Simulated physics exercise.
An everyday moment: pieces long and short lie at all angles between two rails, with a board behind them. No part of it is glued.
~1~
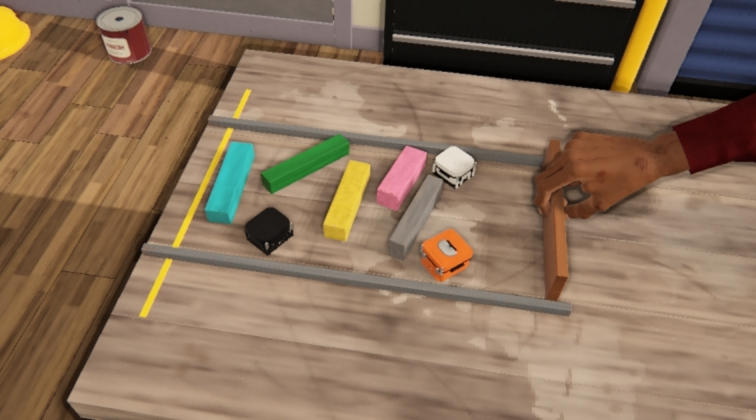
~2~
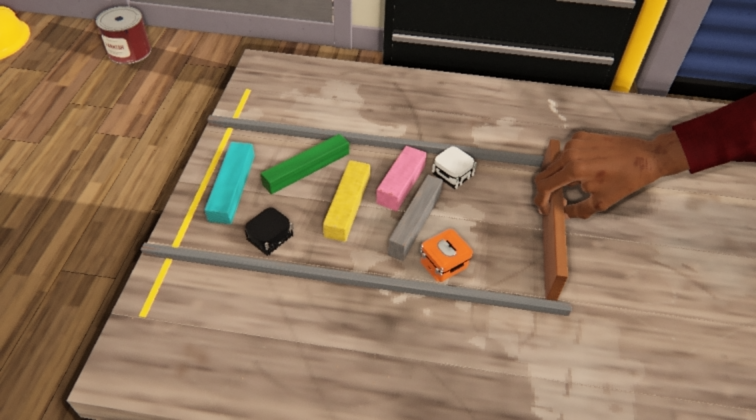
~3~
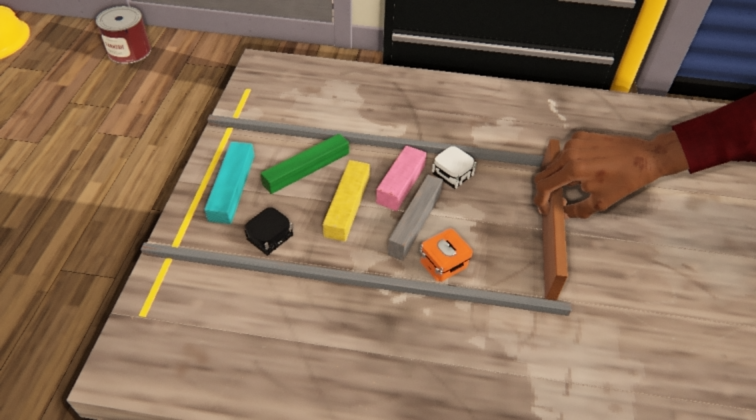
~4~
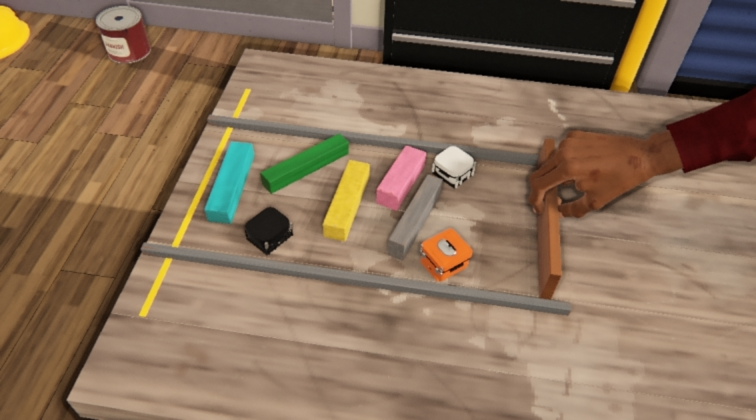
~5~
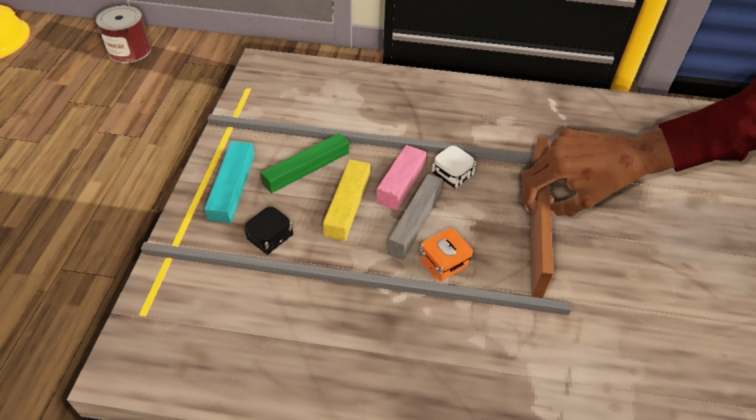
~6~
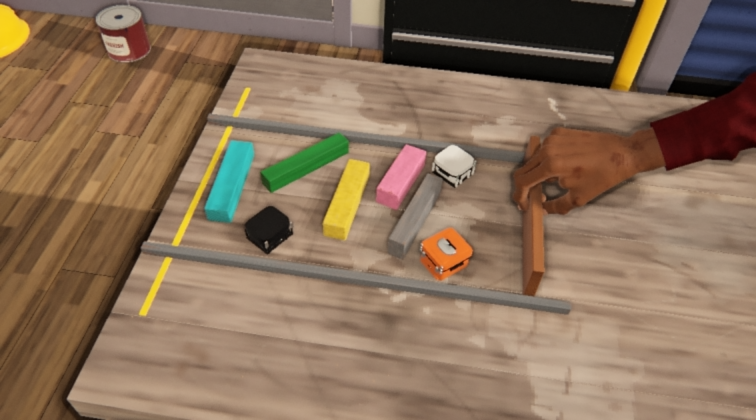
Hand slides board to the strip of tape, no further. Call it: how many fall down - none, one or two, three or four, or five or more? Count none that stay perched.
Call: Five or more fall down.
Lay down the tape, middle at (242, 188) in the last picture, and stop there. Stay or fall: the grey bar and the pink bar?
Outcome: Grey bar is still present, pink bar is still present.
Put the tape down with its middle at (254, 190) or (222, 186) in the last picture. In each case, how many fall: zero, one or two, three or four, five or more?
First tape: Just one or two; second tape: Either three or four.
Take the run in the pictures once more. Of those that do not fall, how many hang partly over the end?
The count would be 3.
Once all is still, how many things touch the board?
The figure is 3.
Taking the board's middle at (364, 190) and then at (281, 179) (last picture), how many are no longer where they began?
The first number is 7, the next one 8.
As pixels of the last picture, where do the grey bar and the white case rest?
Close to (173, 180); the other close to (204, 142).
Early on, none off yet; turquoise stick at rest near (231, 180); black case at rest near (269, 230); green stick at rest near (306, 162).
A while later, none off yet; turquoise stick travelled a little near (178, 182); black case travelled well along near (196, 229); green stick travelled about its own width near (229, 153).
Finally, the number that fall off is five or more; lost, pink bar, yellow bar, green stick, black case and turquoise stick.
